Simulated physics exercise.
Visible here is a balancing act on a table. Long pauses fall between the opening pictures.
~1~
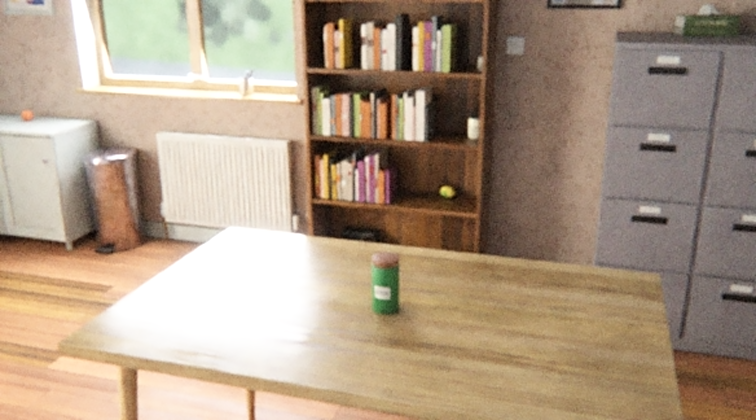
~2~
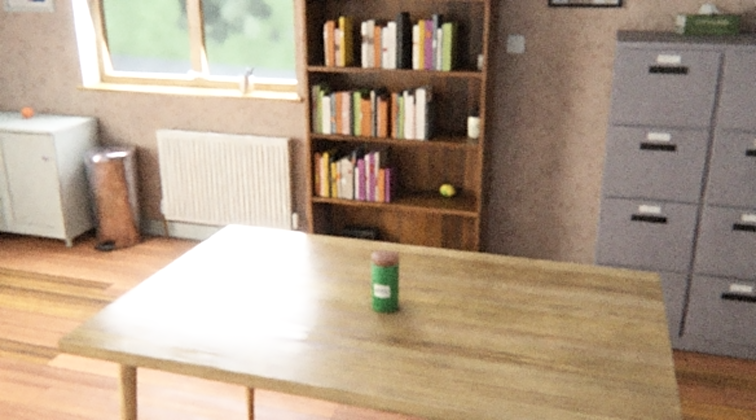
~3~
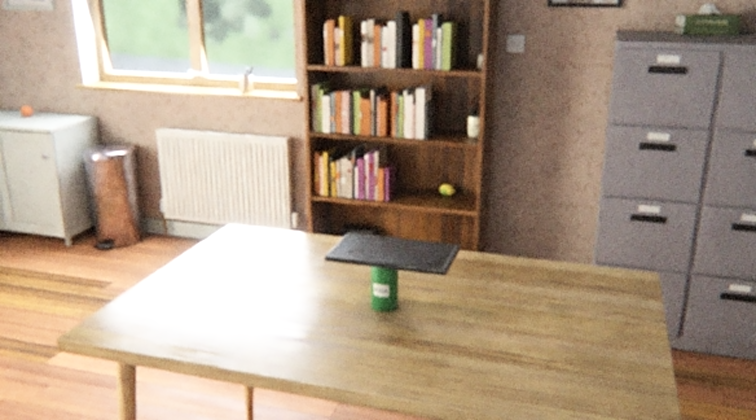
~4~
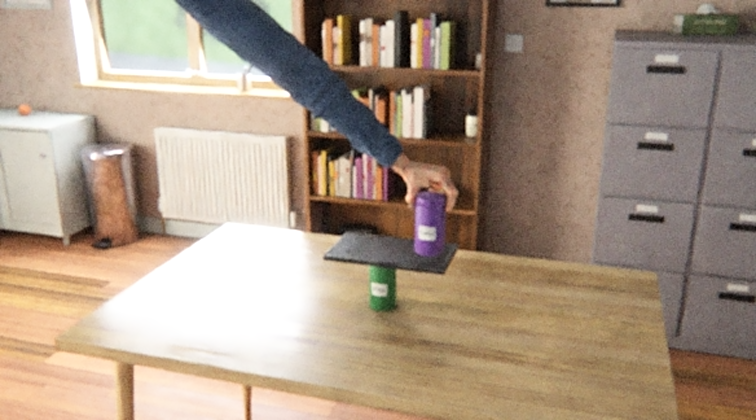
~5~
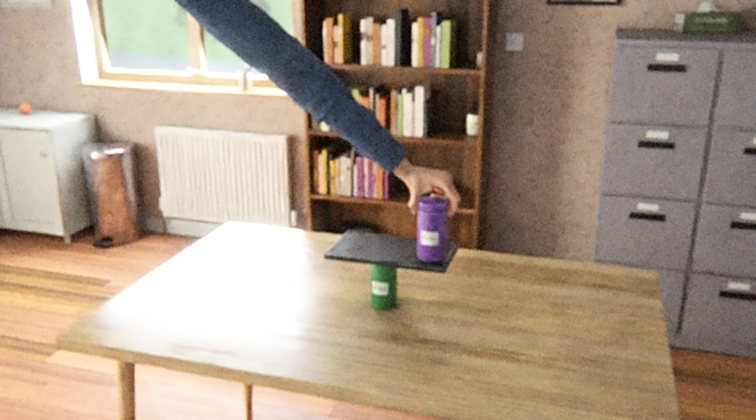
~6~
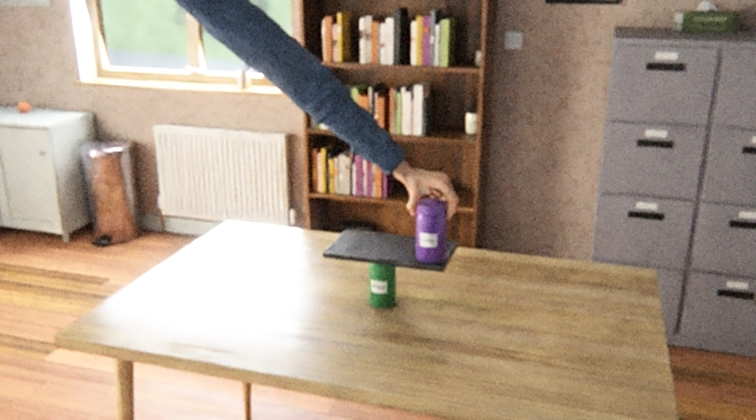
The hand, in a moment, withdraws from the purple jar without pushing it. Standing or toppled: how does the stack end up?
I reckon the stack can't bear the weight there.
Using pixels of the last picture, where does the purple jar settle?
The object winds up at approximately (466, 317).
Then, 0.30 s after the last picture, purple jar now fallen; black lid tipped 39° from how it was.
Then, 0.40 s after the last picture, black lid tipped 67° from how it was.
Then, 0.80 s after the last picture, black lid tipped 66° from how it was.
At rest, fallen, purple jar; tipped over in the stack, black lid; green jar in place. Seen from the same camera at the end, purple jar near (466, 317). The stack comes apart.
